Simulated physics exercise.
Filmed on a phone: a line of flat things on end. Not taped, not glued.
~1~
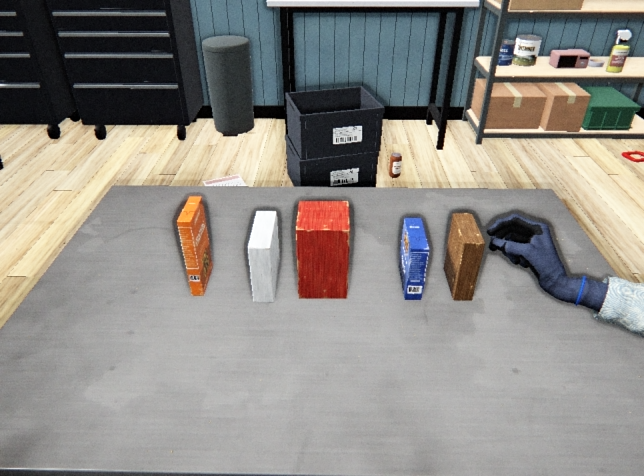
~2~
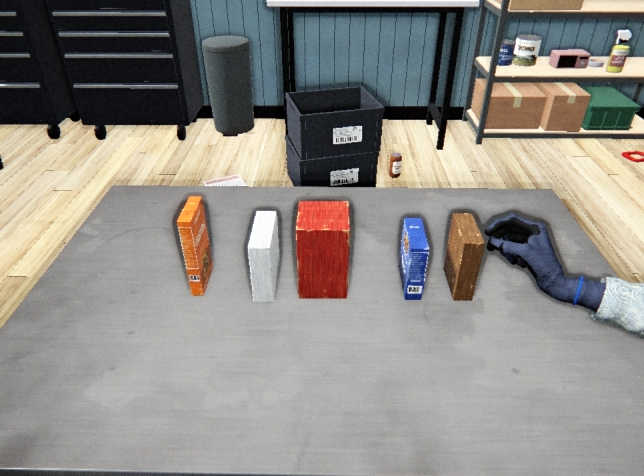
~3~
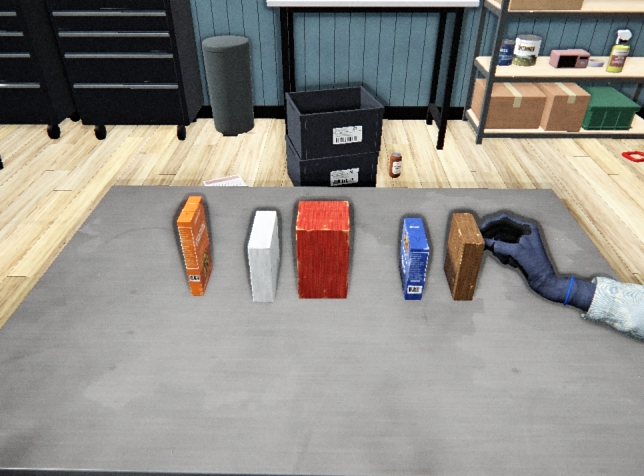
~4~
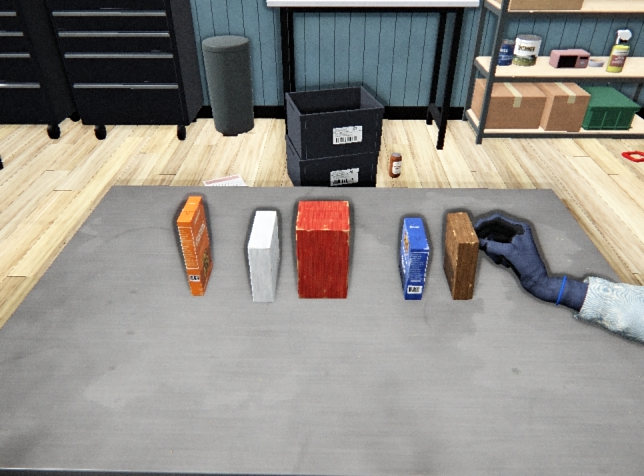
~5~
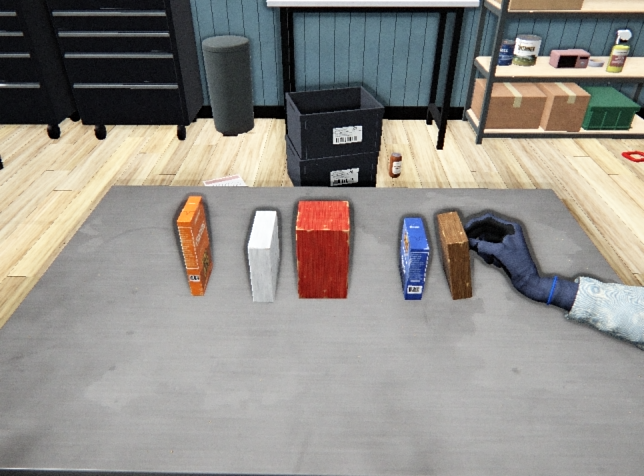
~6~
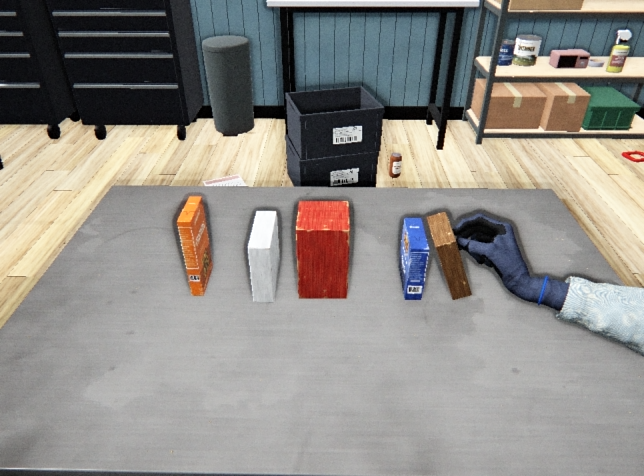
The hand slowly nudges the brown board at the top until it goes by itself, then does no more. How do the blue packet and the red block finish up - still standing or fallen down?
The blue packet finishes fallen; the red block finishes standing.
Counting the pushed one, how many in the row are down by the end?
All told, the number is 2.
Then, 0.30 s past the last view, brown board 56° over; blue packet rocked 41° from its first pose near (390, 260).
Then, 0.50 s past the last view, brown board 67° over; blue packet on its side near (377, 277).
Finally, down or leaning hard on the table, blue packet; the other 2 still in place. Final places as the last picture's camera would see them, blue packet near (377, 276), red block near (322, 250).
